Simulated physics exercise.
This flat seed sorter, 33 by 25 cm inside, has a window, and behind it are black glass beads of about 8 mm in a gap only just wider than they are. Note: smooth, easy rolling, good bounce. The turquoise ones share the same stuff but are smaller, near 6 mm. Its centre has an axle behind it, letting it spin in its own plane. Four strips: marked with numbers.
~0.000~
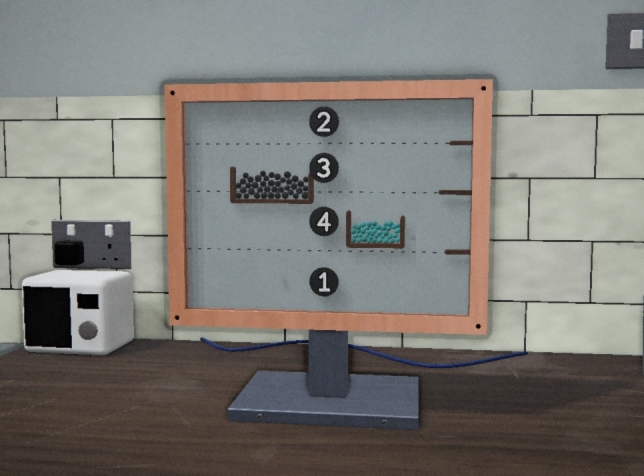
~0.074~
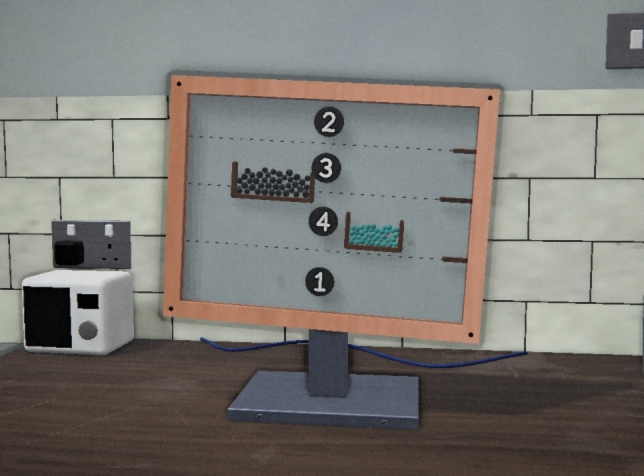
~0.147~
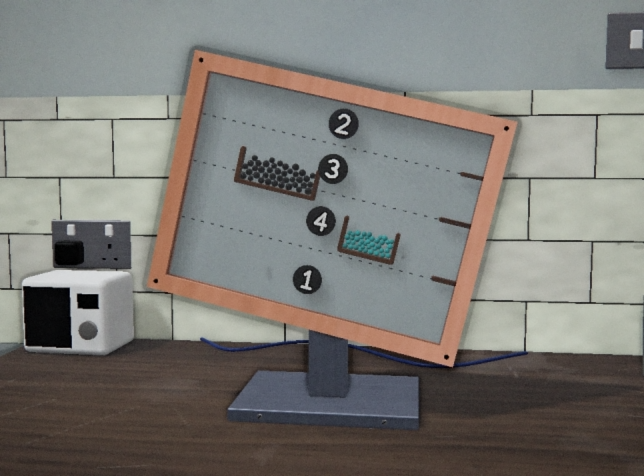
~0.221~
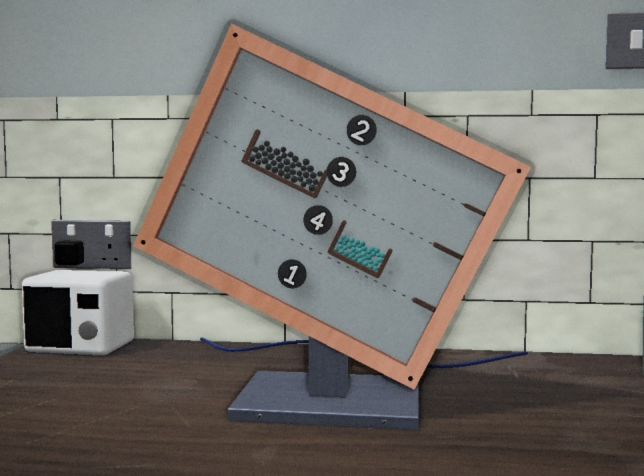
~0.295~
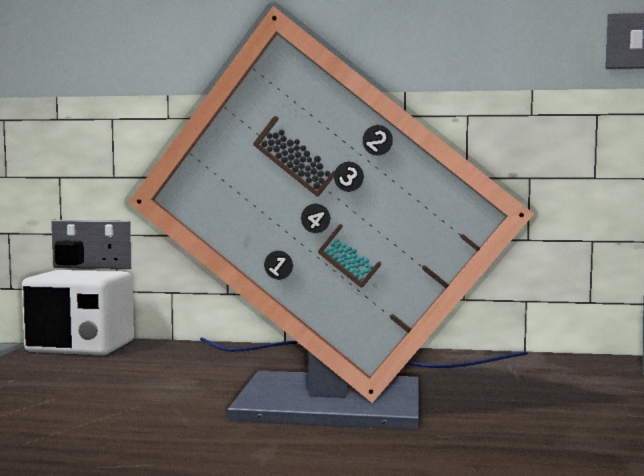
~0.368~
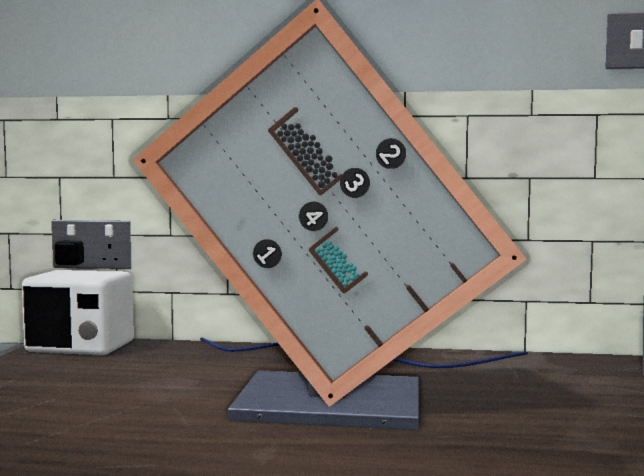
On a kitchen worktop, a wood-framed panel turning clockwise on its stand, tilting two open trays of black and turquoise beads.
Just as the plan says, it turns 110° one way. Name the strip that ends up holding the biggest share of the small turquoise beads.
The strip numbered 3.
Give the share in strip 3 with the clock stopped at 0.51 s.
Some 40 per cent.
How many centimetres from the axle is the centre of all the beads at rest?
The middle sits around 1 cm right of it and 16 cm below it.
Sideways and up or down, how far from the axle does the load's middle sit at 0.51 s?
Roughly 1 centimetres to the right and 1 centimetres below.
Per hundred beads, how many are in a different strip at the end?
Around 85 percent.
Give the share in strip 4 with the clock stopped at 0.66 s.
About 50 percent of the load.
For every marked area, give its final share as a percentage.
Tally: Strip 1 = 0; strip 2 = 45; strip 3 = 45; strip 4 = 10.
After 0.51 s, it stands 75° clockwise; the beads' middle is 1 cm right of and 1 cm below the centre; no. 3, 40 %, no. 4, 60 %; small ones, no. 4, 100 %.
After 0.66 s, it stands 101° clockwise; the beads' middle is 1 cm right of and 5 cm below the centre; no. 2, 20 %, no. 3, 30 %, no. 4, 50 %; small ones, no. 3, 10 %, no. 4, 90 %.
After 0.78 s, it stands 110° clockwise; the beads' middle is 1 cm right of and 10 cm below the centre; no. 2, 40 %, no. 3, 30 %, no. 4, 30 %; small ones, no. 1, 5 %, no. 2, 5 %, no. 3, 30 %, no. 4, 60 %.
Settled by 1.8 s, it stands 110° clockwise; no. 1, 0 %, no. 2, 45 %, no. 3, 45 %, no. 4, 10 %; small ones, no. 1, 5 %, no. 2, 10 %, no. 3, 75 %, no. 4, 15 %.
